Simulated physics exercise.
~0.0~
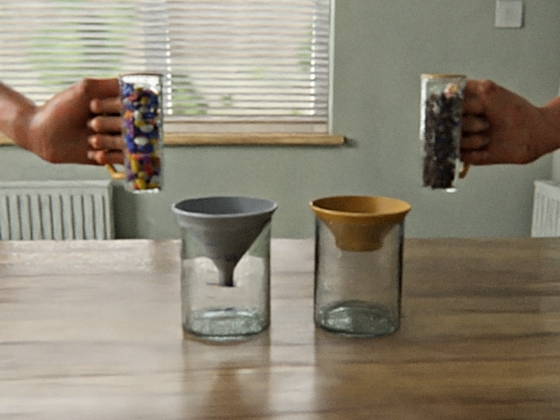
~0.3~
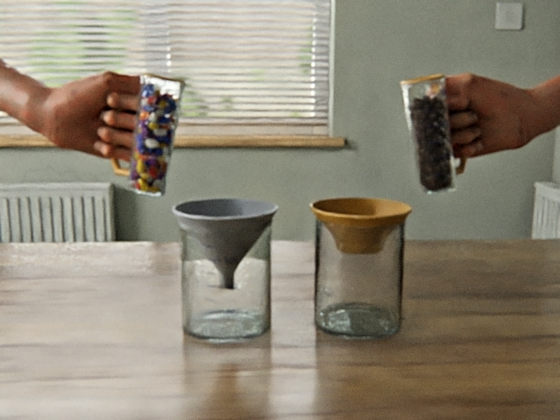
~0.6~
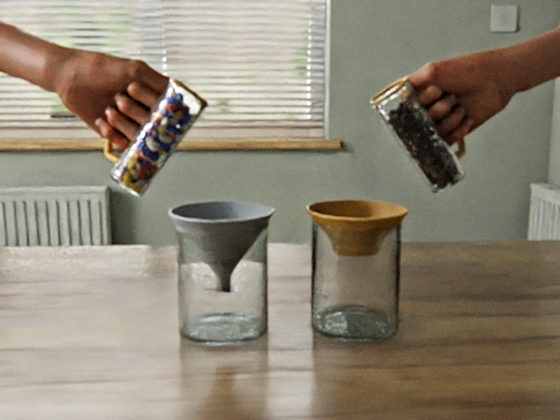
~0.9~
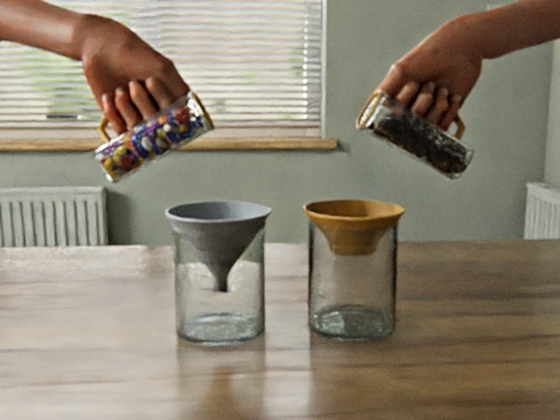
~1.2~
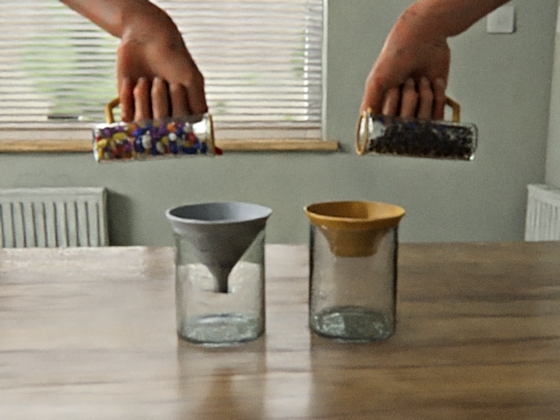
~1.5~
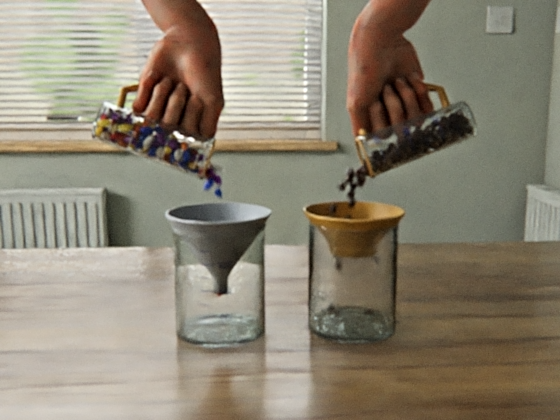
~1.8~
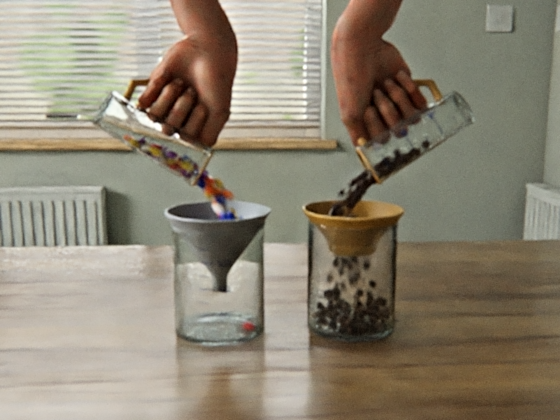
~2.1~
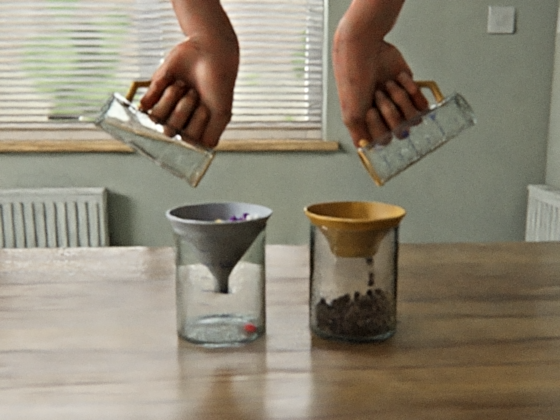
On a wooden table by a window, two hands tipped cups of colourful pieces and small dark pieces into funnels on glass jars; the left grey funnel jammed after a stray few fell through, while the dark pieces all dropped into the right jar.
